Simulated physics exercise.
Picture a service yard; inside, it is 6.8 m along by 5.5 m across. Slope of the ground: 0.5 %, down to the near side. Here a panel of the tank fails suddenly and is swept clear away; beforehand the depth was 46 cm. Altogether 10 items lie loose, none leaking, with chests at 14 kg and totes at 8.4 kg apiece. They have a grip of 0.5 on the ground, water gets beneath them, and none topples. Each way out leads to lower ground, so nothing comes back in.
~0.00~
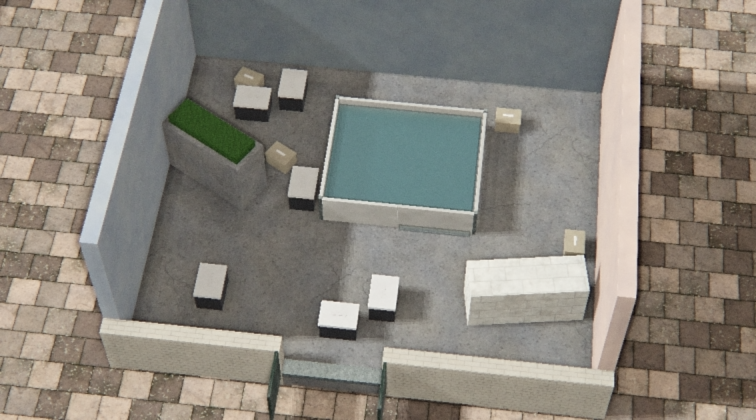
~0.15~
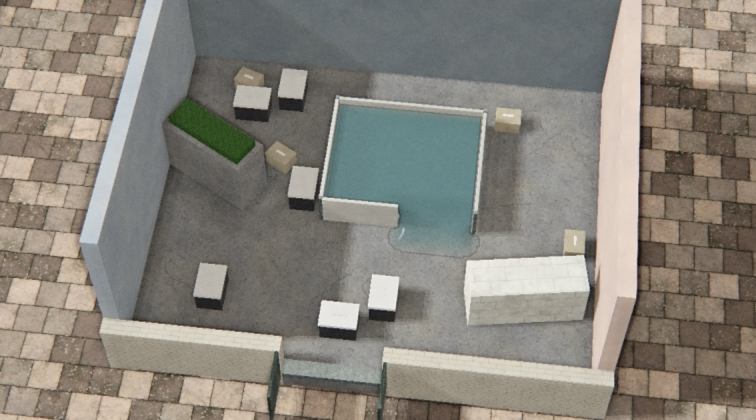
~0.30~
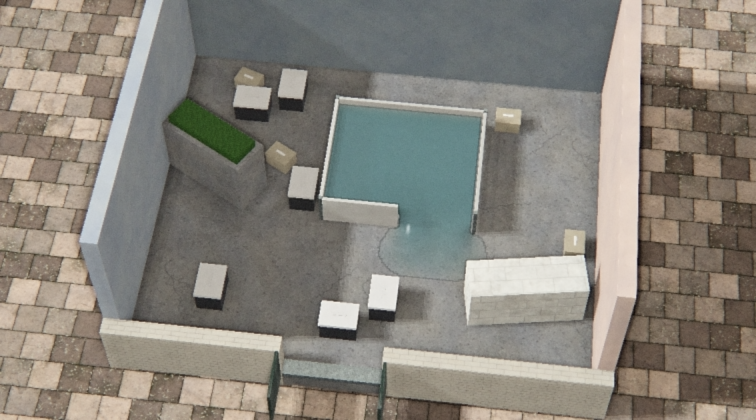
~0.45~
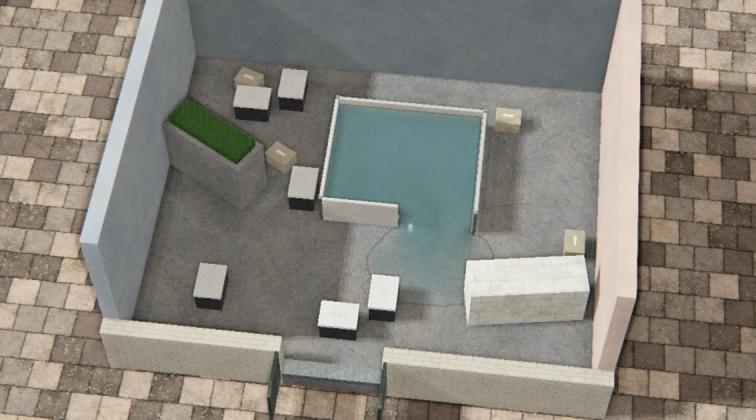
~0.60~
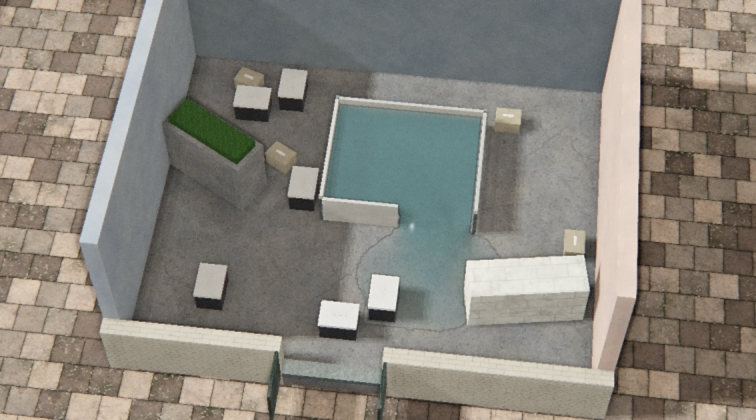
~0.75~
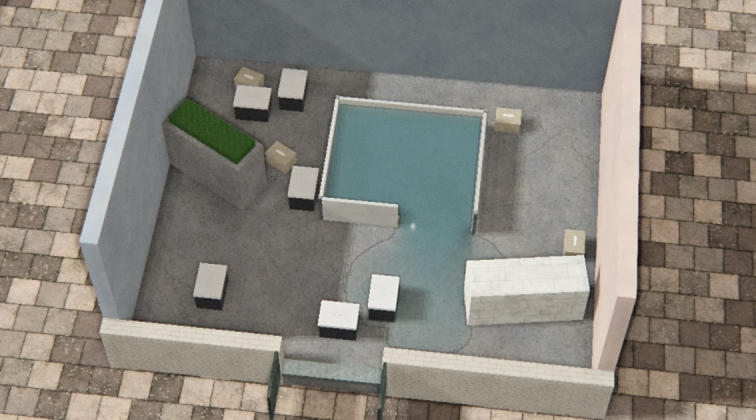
Water poured out of a square pool in a walled yard after part of its front wall vanished, spreading toward the near side around some small boxes, none of which moved.
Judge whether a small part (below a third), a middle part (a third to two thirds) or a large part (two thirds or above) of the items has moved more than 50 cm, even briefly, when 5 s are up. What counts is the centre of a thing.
A small part has.
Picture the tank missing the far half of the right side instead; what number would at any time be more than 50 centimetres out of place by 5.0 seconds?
2.
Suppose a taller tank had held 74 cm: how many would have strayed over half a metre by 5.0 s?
In that case the number is 4.
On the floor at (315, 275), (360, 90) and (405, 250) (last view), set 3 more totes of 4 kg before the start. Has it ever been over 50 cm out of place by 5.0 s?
In that order: Less, less, over.
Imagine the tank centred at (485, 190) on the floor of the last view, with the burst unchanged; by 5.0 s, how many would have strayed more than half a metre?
That would give 2.
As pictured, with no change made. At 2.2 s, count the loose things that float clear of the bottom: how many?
At that moment it comes to 0.
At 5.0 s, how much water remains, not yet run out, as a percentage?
Somewhere near 88 percent, give or take.
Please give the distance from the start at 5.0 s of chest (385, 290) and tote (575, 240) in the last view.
Note, listed in order: Washed out, 200 cm.
After 1.1 s 0 of 10 are over 50 cm from their spots; 0 afloat.
After 2.2 s 1 of 10 are over 50 cm from their spots; 0 afloat.
After 3.5 s 3 of 10 are over 50 cm from their spots; 0 afloat.
After 5.0 s 3 of 10 are over 50 cm from their spots, and 3 have been at some point; 0 afloat.
